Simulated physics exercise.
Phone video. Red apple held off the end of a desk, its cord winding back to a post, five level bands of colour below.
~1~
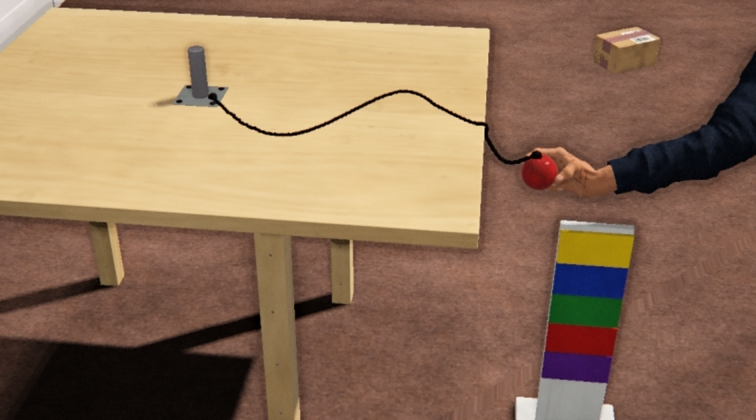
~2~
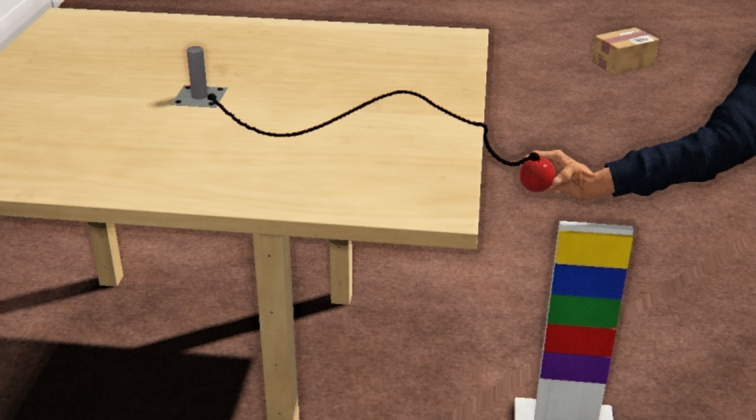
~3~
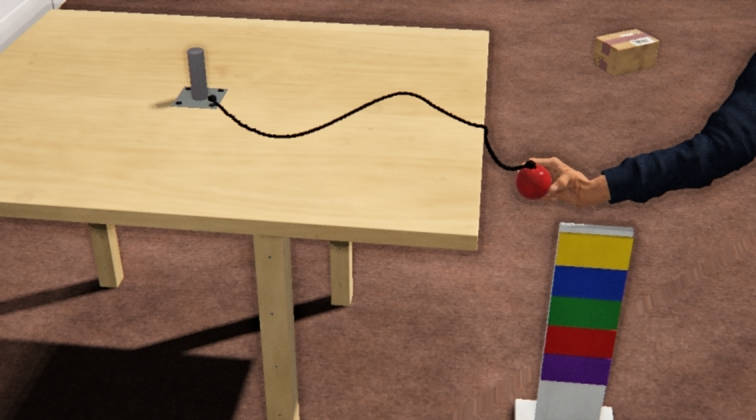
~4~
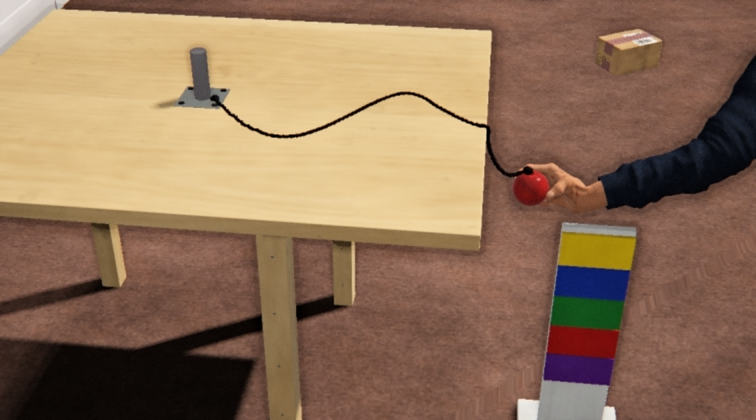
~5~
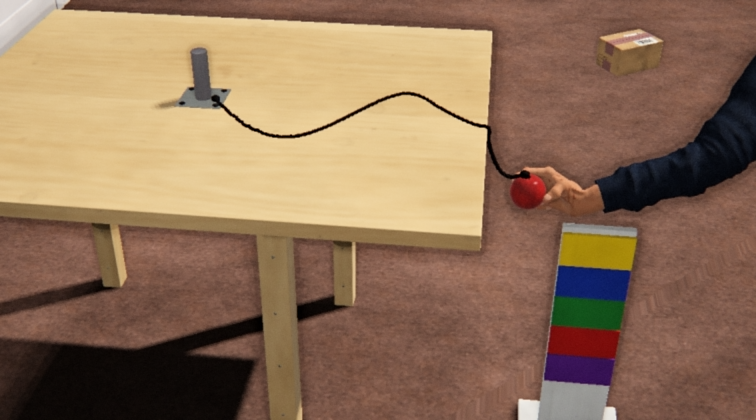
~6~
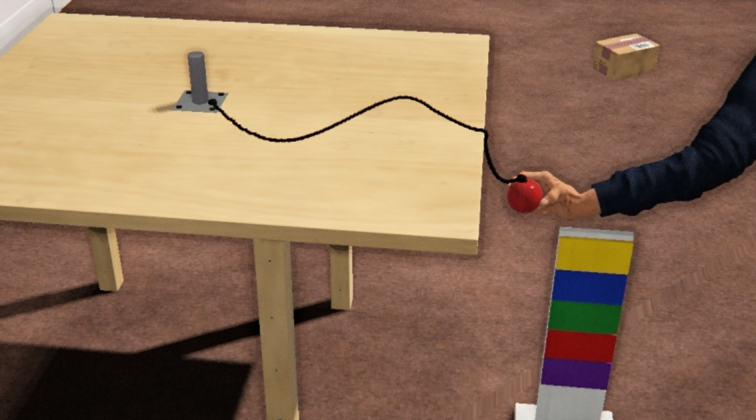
A hand held a red ball on a black cord just off the end of a wooden table and slowly lowered it slightly, drifting a little left, above a board of coloured bands.
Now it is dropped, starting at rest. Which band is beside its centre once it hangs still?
The green band.
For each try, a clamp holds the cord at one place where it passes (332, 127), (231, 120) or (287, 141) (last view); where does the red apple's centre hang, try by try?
Expect roughly (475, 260) for the first, (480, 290) for the second and (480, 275) for the third.
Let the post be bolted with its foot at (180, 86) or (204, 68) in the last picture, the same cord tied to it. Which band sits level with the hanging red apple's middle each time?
Answer, in order: Blue, blue.
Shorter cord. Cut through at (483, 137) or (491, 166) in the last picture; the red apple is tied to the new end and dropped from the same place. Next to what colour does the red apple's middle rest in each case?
Yellow; blue.
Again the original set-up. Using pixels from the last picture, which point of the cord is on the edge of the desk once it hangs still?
Around (407, 98).
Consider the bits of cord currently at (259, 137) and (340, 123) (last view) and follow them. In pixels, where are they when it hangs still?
They finish close to (302, 113) and close to (391, 124).
Soon after, apple near (511, 292); level with blue.
After that, apple near (443, 289); level with green.
And then, apple near (486, 308); level with green.
In the end, apple near (475, 306); level with green. The cord holds its middle at green.
